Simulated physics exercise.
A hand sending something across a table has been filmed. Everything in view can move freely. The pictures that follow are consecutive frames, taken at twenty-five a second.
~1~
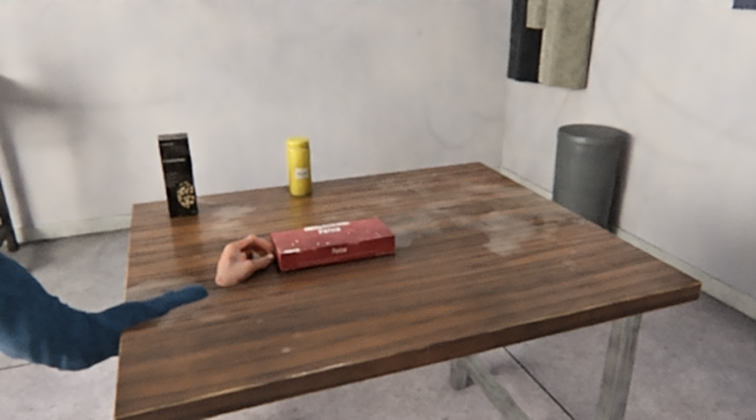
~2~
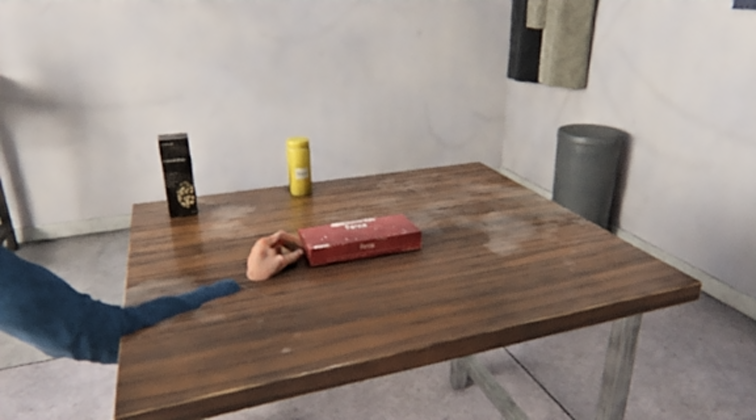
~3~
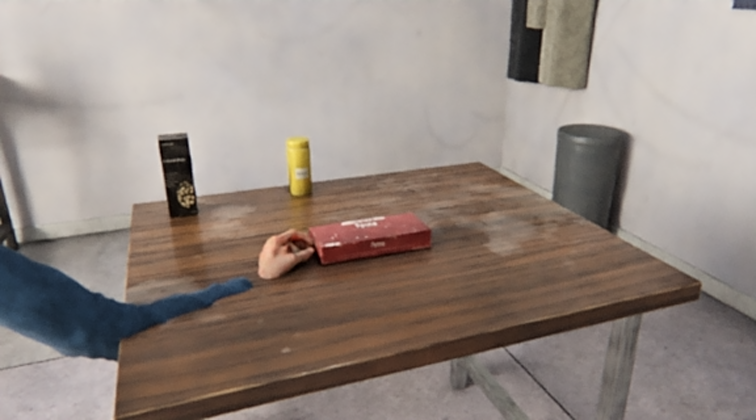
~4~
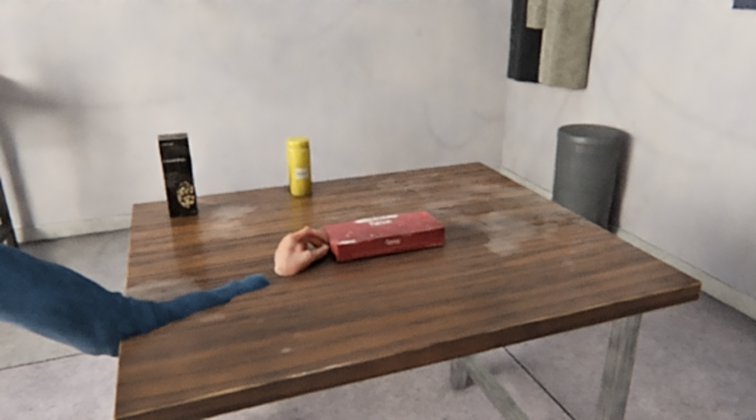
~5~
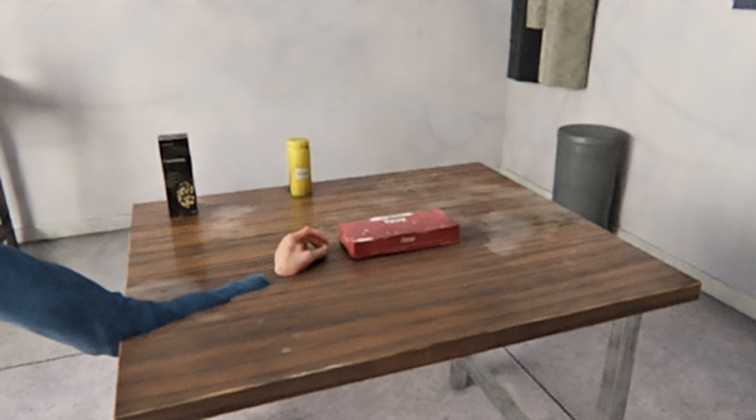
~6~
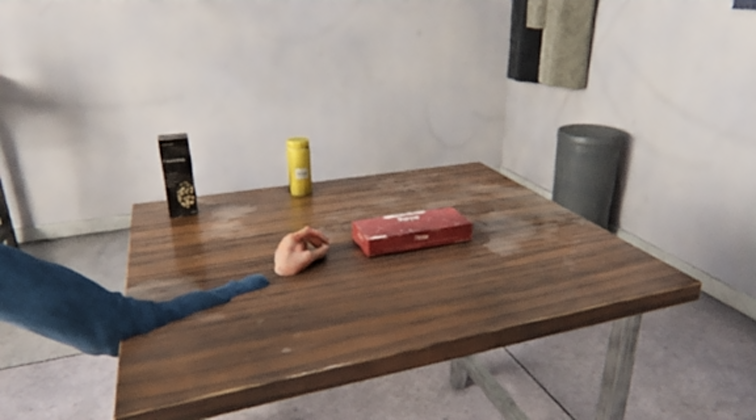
On a wooden table, a hand pushing a red packet to the right, then staying still as the packet slides slightly farther.
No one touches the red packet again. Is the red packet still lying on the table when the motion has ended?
Yes, bet it doesn't clear the edge, honestly.
Then, 0.10 s later than the last frame, red packet moved a little near (438, 226).
Then, 0.20 s later than the last frame, red packet moved about its own width near (455, 224).
Then, 0.40 s later than the last frame, red packet moved about its own width near (464, 223).
When it is over, moved from the start, red packet. End places, in pixels of the last picture, red packet near (464, 223).
